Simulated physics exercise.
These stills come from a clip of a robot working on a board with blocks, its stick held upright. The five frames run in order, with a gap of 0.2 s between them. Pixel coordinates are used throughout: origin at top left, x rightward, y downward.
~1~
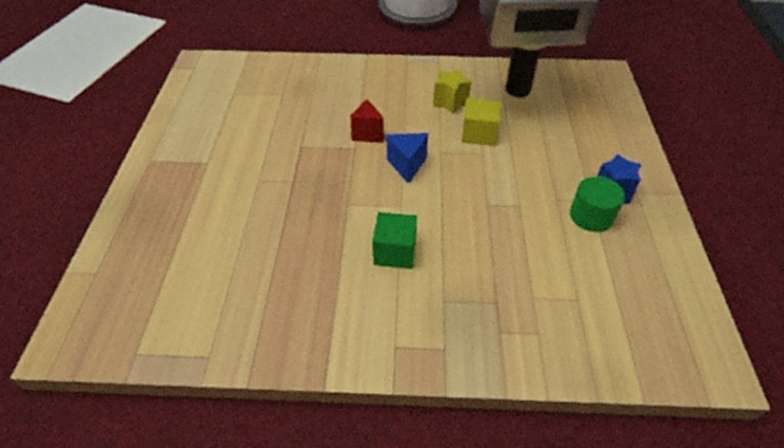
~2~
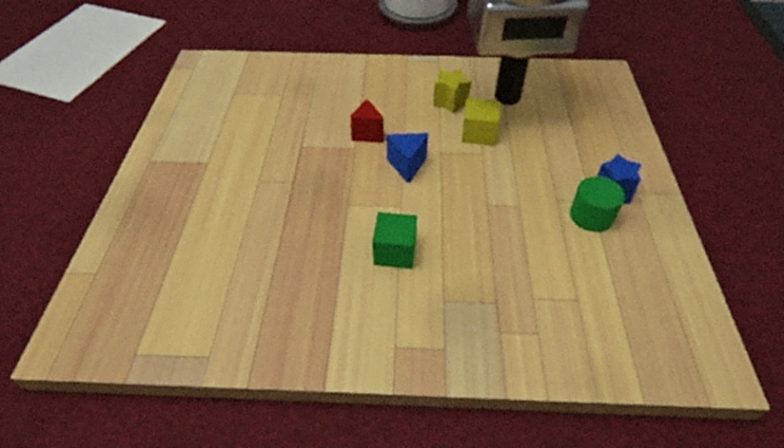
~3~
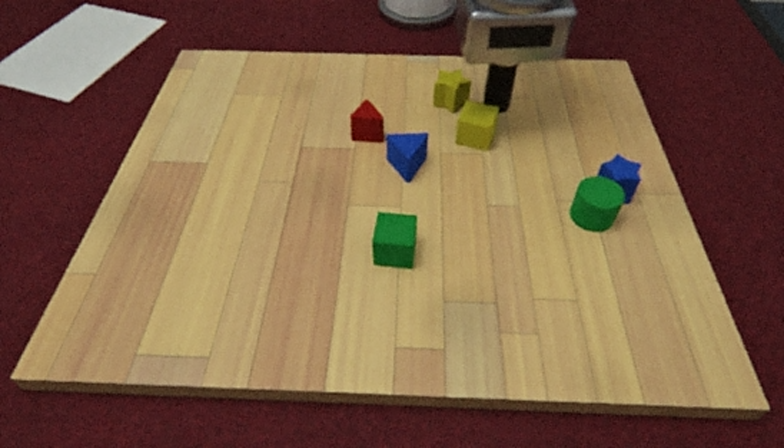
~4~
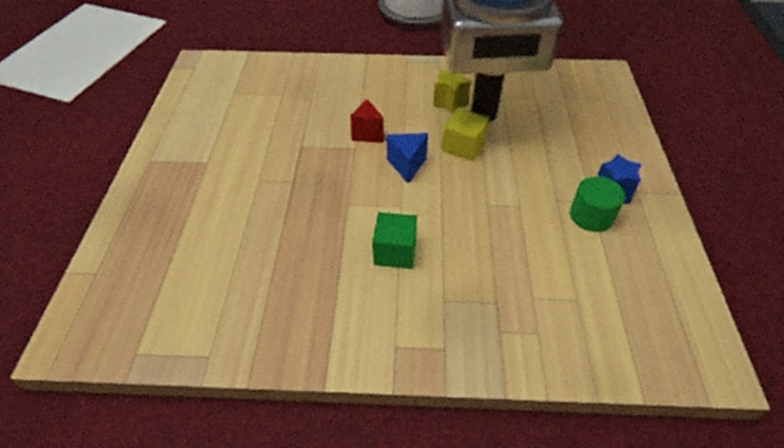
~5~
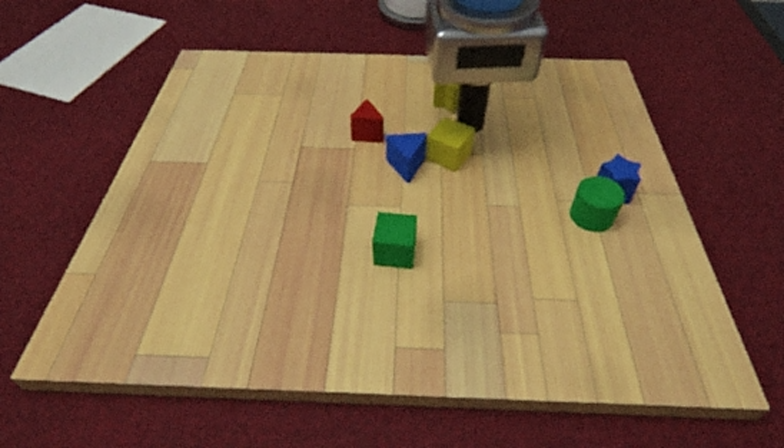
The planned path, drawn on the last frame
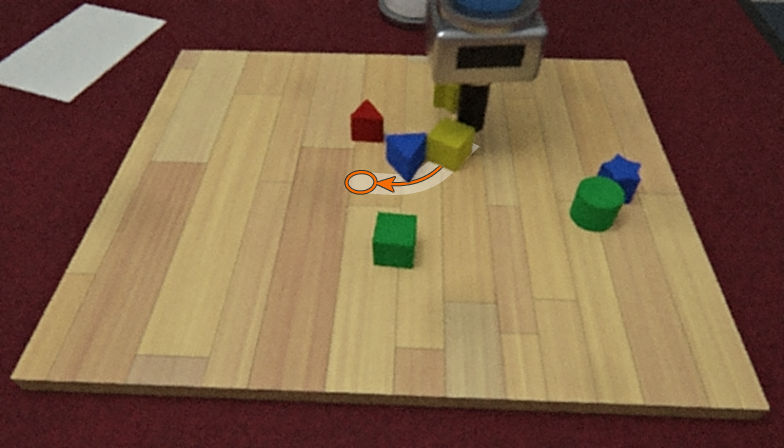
A robot arm with a dark stick moved down and left across a wooden board of colored blocks, pushing the yellow cube away from the yellow star and up against the blue triangular block.
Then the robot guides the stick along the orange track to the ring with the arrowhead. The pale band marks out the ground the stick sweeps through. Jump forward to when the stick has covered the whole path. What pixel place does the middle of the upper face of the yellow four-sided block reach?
Answer: (384, 184).
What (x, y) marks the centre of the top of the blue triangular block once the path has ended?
I'd place it at (381, 140), taking the centre of its top.
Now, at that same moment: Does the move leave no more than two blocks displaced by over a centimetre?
It seems so.
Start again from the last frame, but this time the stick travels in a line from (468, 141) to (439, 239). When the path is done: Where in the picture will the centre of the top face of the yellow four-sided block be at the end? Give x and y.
(422, 160)
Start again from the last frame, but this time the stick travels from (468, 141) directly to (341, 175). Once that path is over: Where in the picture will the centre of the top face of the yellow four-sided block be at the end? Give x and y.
The centre of its top face lies at (427, 152).
Path on the board, from (468, 141) through (443, 165) and (408, 183) to (361, 182).
What follows on the original path. One third of the way, stick at (444, 149); blue triangular block at (402, 142); yellow four-sided block at (425, 158).
Two thirds of the way, stick at (408, 167); blue triangular block at (395, 142), turned 30° clockwise; yellow four-sided block at (393, 180).
At the end, stick at (360, 166); blue triangular block at (381, 140), turned 75° clockwise; yellow four-sided block at (384, 184), turned 30° anticlockwise; yellow star block in place.
